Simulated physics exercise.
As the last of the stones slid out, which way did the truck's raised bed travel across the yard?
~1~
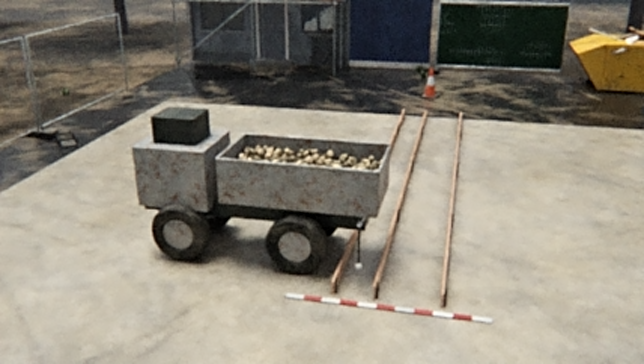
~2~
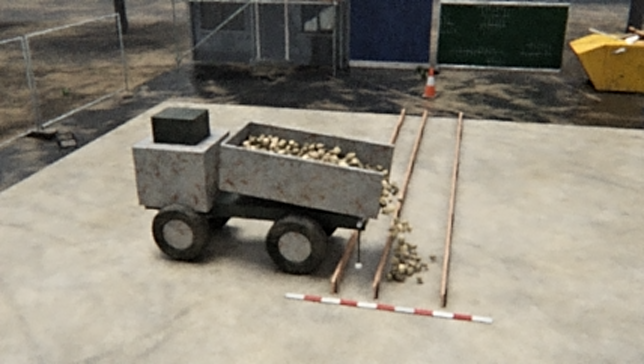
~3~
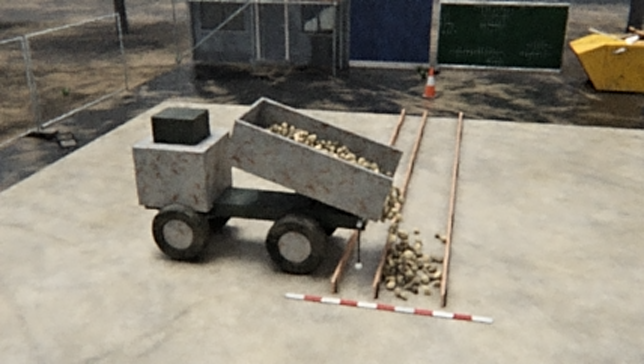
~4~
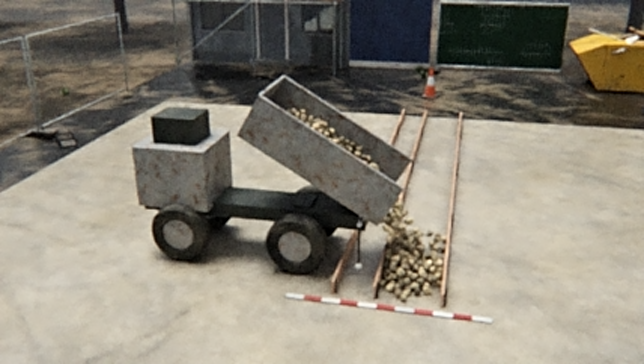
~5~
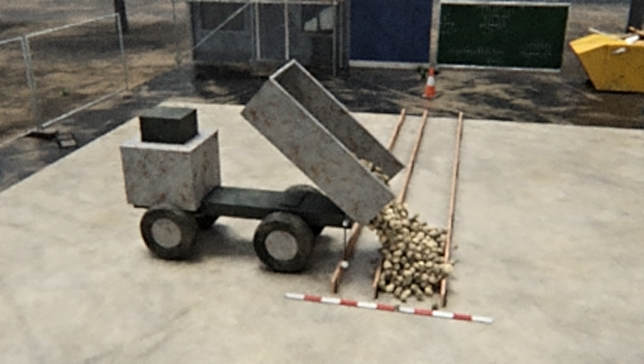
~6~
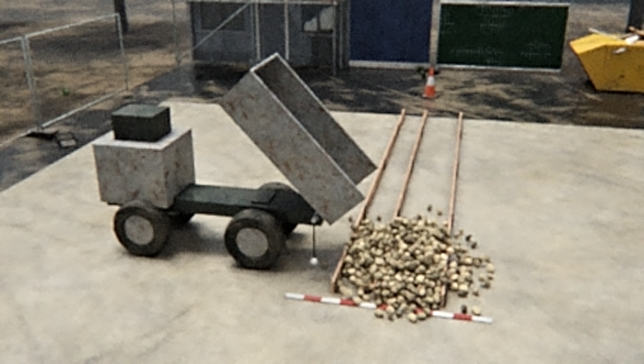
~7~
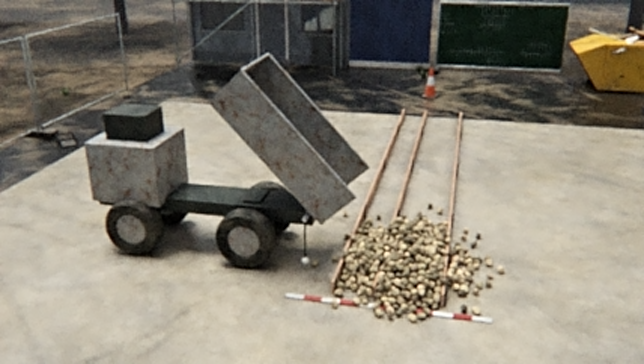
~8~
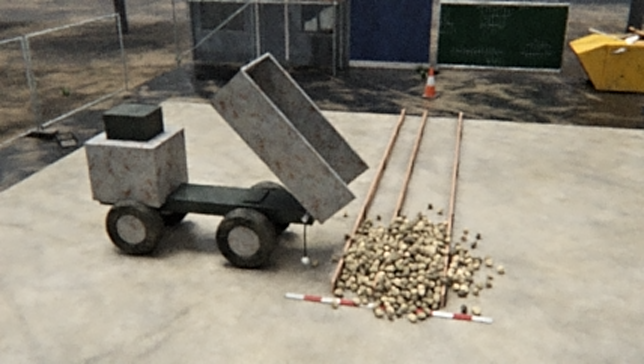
It travelled to the left along with the truck, away from the pile of stones.
